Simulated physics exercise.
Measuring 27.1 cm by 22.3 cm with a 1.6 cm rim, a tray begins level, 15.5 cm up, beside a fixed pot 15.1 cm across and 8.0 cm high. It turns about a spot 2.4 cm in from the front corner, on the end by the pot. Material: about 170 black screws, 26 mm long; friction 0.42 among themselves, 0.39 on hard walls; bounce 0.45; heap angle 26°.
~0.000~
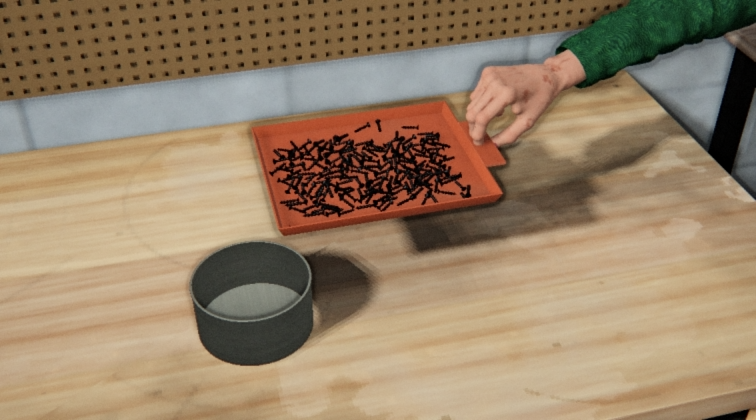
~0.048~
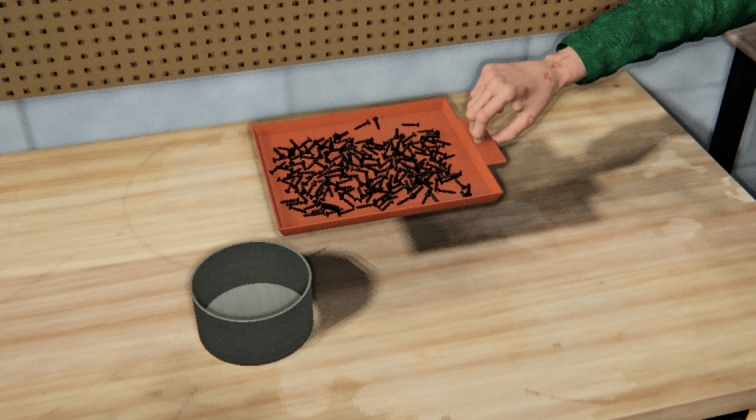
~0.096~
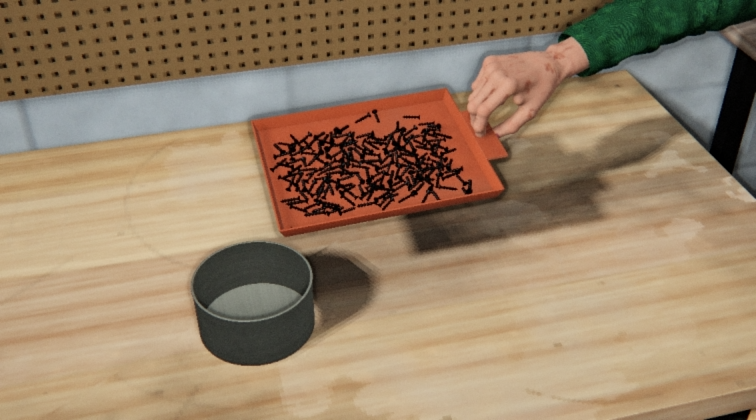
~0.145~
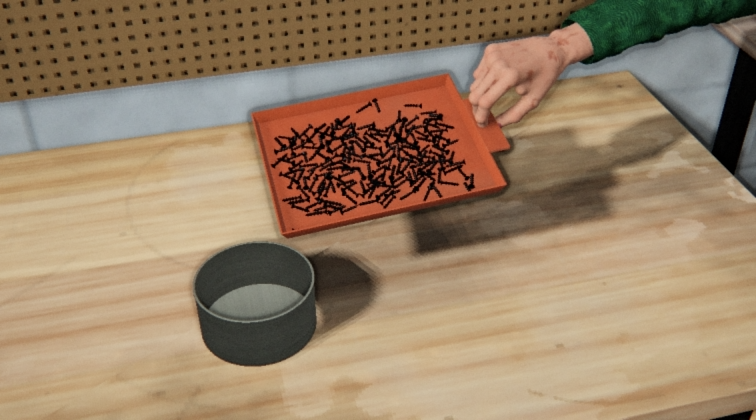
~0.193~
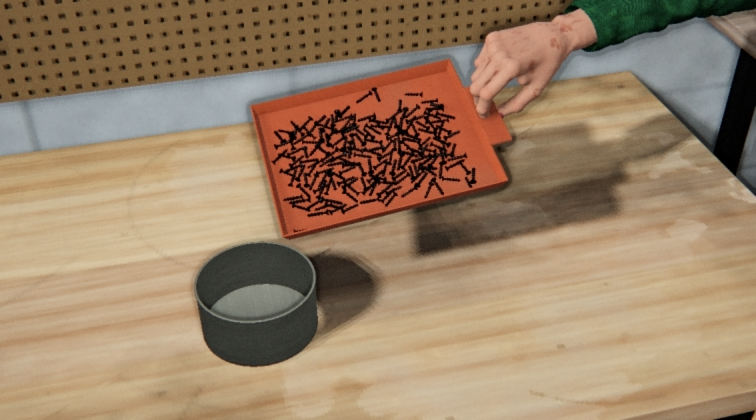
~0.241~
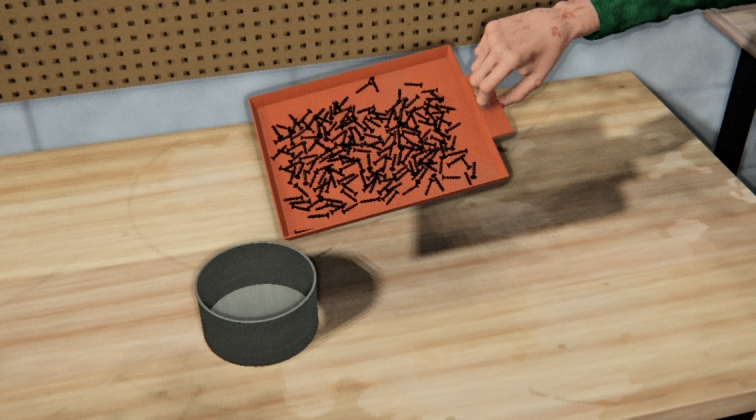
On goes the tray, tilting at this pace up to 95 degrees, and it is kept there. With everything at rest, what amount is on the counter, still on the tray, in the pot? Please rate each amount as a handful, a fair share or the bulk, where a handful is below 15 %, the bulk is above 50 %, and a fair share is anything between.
Counter: The bulk; left on the tray: A handful; pot: A fair share.
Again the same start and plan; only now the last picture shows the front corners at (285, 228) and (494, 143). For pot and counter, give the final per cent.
That works out as pot 65 and counter 35.
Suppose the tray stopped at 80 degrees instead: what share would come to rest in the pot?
Roughly 45 percent.
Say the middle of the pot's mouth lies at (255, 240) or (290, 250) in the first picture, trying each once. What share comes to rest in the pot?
I'd say some 0 per cent for the first and some 0 per cent for the second.
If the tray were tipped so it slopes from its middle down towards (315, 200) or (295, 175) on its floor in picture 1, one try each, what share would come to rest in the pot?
95 and 30 %.
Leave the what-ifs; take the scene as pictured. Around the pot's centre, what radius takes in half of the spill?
About 14 cm from the centre.
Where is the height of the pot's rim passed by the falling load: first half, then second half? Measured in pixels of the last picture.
Earlier half at about (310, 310), later half at about (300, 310) in pixels.
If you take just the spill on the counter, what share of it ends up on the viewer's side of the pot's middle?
100 %.
After 0.59 s, tilt 56 degrees; the tray holds 100 %, the pot 0 %.
After 0.83 s, tilt 81 degrees; the tray holds 25 %, the pot 15 %.
After 1.17 s, tilt 95 degrees; the tray holds 0 %, the pot 45 %.
By 1.9 s all is still; counter 55 %, tray 0 %, pot 45 %.
